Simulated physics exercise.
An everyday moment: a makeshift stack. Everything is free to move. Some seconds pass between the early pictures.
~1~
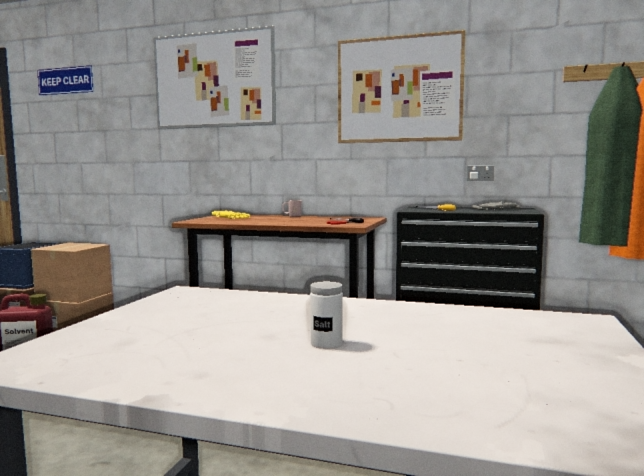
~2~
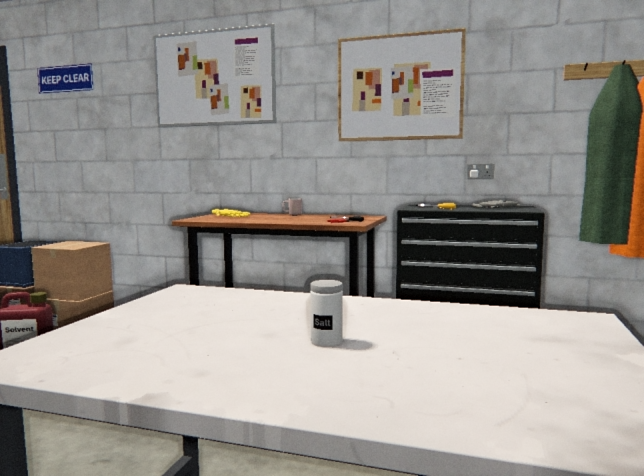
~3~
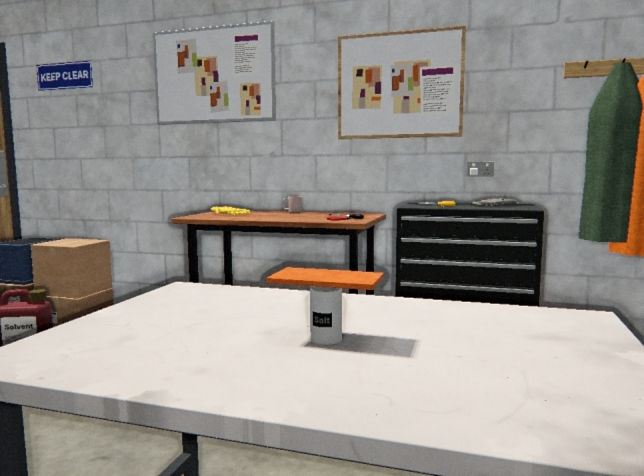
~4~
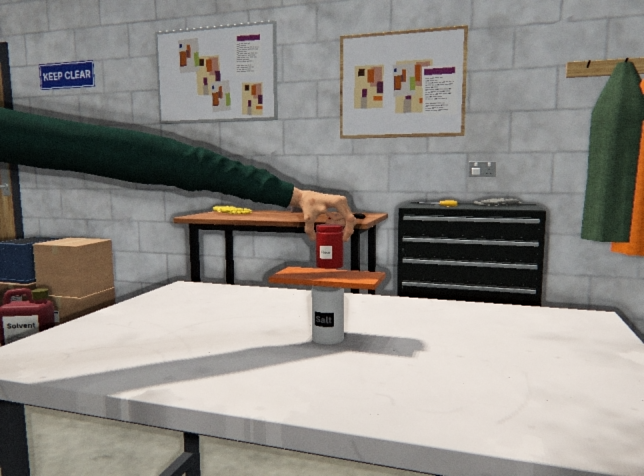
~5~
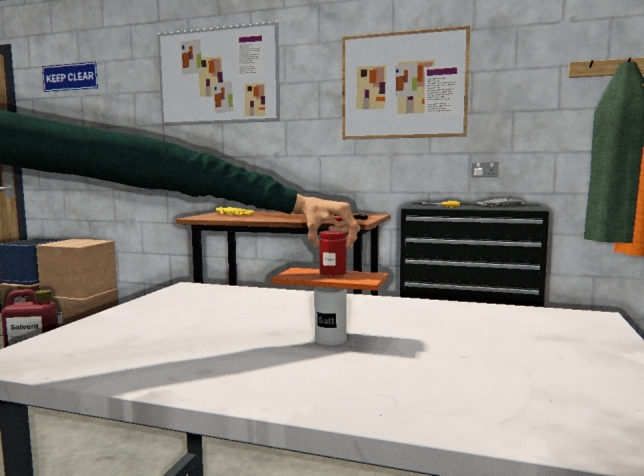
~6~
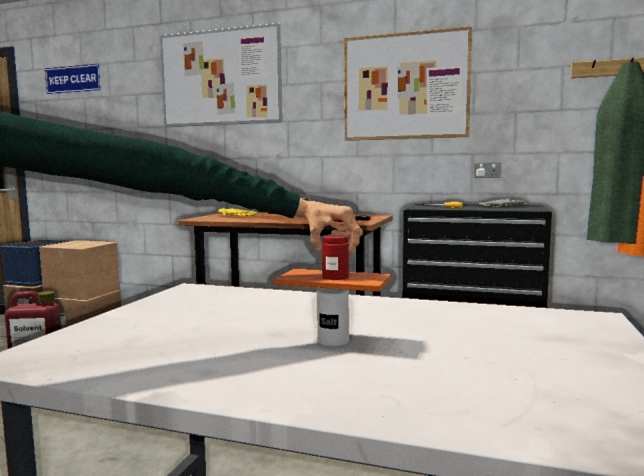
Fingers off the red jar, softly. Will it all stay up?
Here the stack stays up.
Then, 0.30 s past the last view, nothing moves.
Then, 0.70 s past the last view, red jar resting near (336, 257).
Finally, all 3 still in place. Final places as the last picture's camera would see them, red jar near (336, 257). The stack keeps its balance.
